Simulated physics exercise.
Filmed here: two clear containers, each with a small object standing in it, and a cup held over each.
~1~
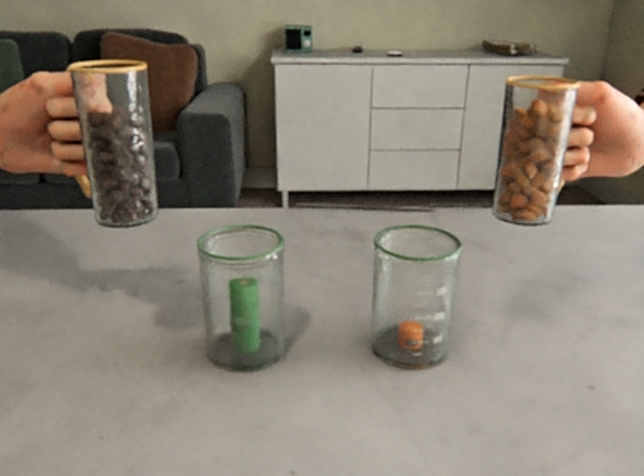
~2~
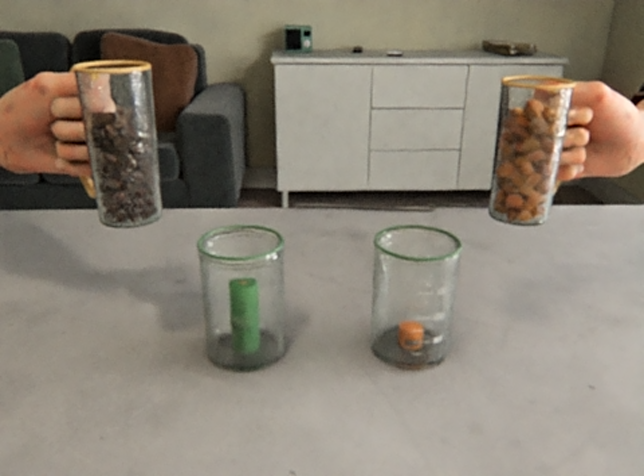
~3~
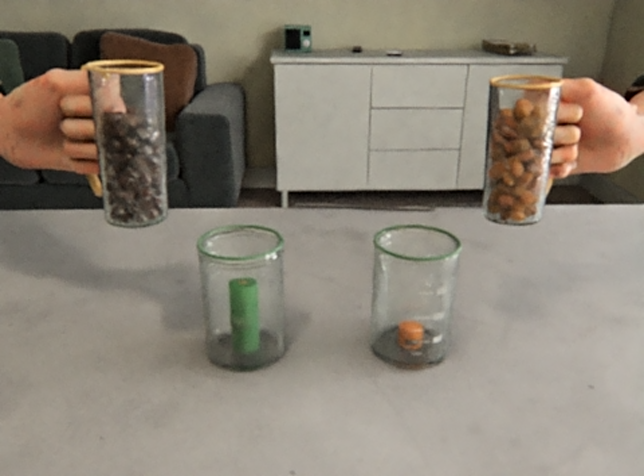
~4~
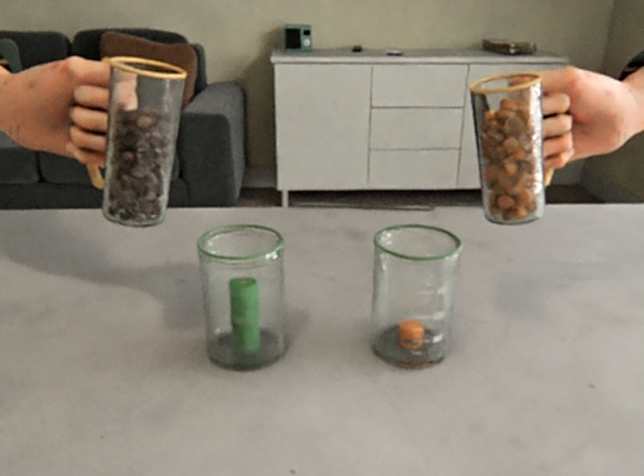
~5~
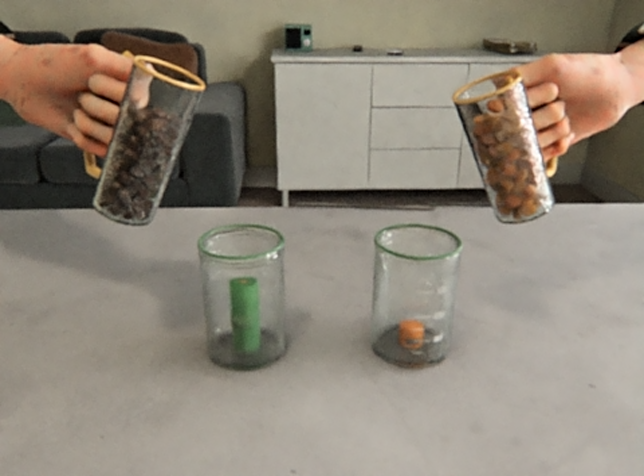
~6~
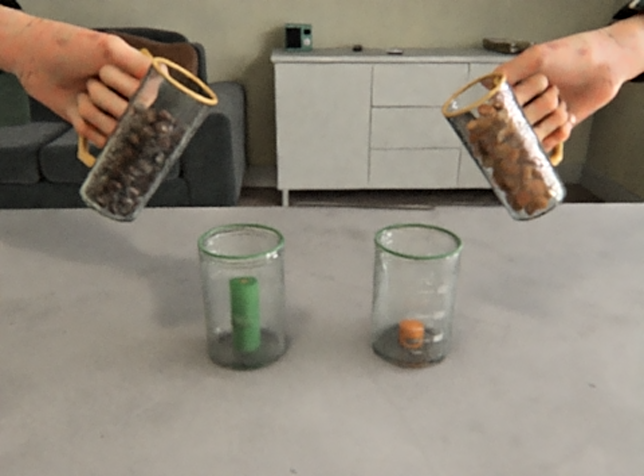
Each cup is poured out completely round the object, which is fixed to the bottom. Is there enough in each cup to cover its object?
My prediction: Left: In sight. Right: Out of sight.
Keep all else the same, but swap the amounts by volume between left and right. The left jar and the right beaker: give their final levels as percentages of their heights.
55 % and 45 %.
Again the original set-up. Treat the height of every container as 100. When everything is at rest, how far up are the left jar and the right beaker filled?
The left one ends up around 55 percent full and the right one around 45 percent.
Then, 0.45 s on from there, left jar empty, all of its cupful still in the cup; right beaker empty, all of its cupful still in the cup.
Then, 0.84 s on from there, left jar nearly empty, the bulk of its cupful still in the cup; right beaker nearly empty, nearly all of its cupful still in the cup.
Then, 1.18 s on from there, left jar a third full, none of its cupful still in the cup; right beaker a third full, none of its cupful still in the cup.
In the end, left jar half full (surface near (244, 290)), nothing beside it; right beaker half full (surface near (414, 296)), nothing beside it; the left thing is still showing; the right thing is covered.
